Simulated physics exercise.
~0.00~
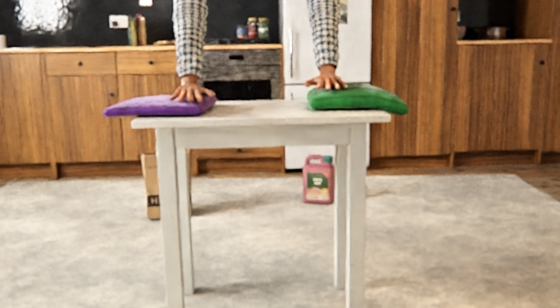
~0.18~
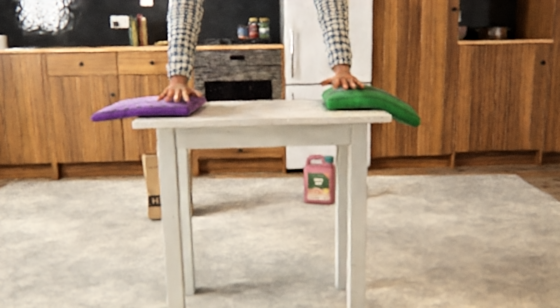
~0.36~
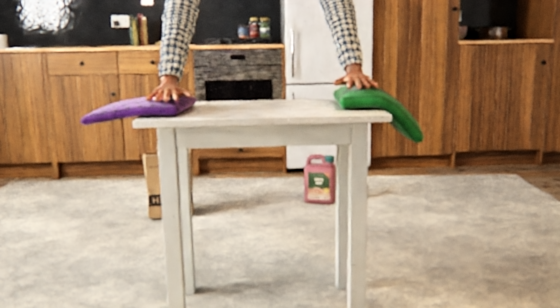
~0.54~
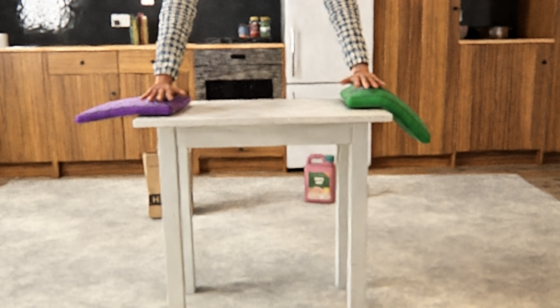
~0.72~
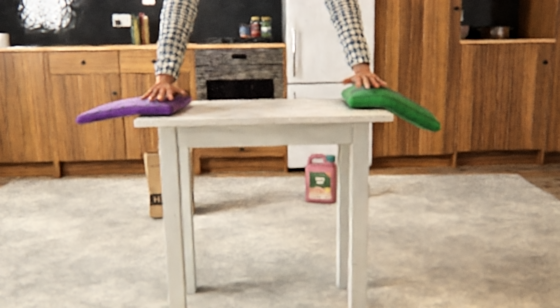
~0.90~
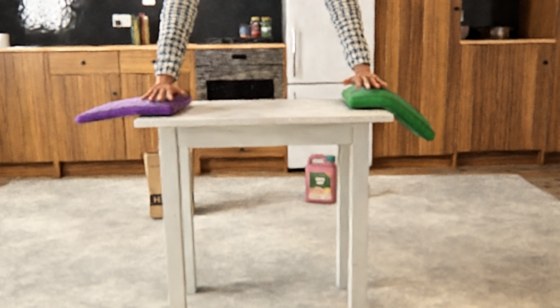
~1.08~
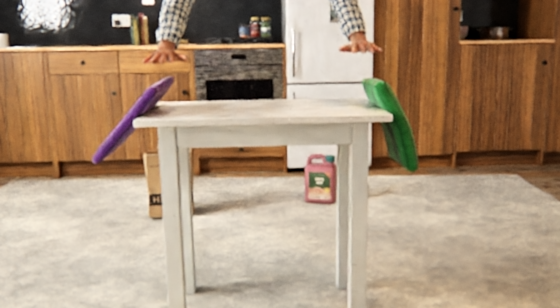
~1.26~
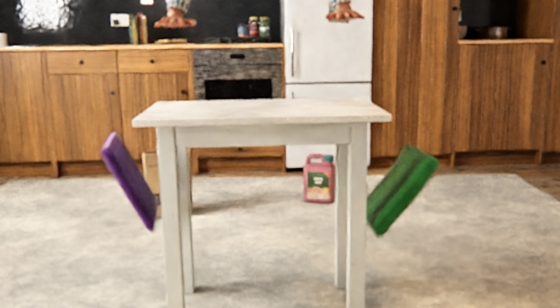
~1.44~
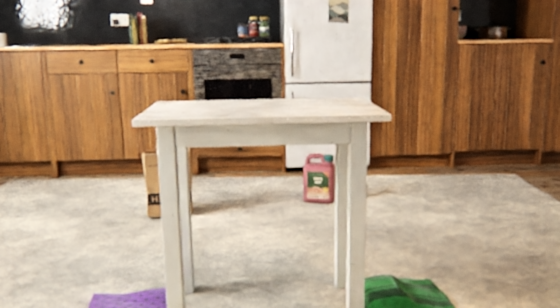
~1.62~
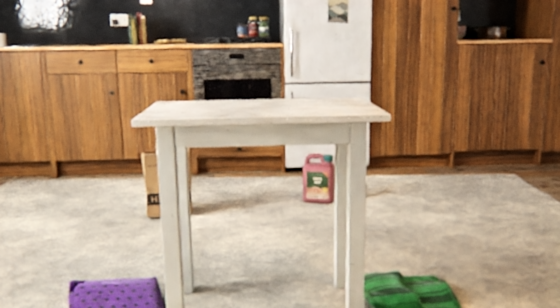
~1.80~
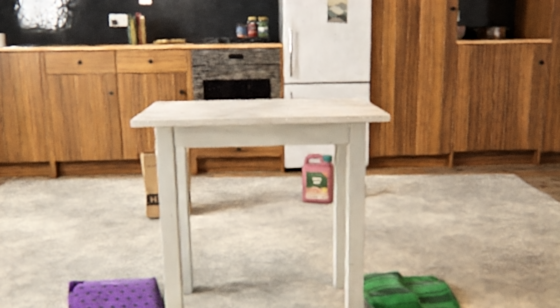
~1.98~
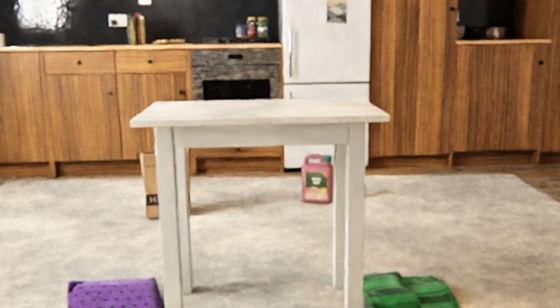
A purple seat pad and a green folded blanket jut over the left and right ends of a small whitish table, each pressed down by a hand of someone in checked sleeves. The table stands on a pale rug in a kitchen with wooden cabinets, seen from the front, with a pink container behind it. The hands slide both items outward until their outer parts droop, then hold them there. The hands lift away, and both tip outward and drop off the ends. They finish on the floor, purple at left and green at right, beside the bare table.
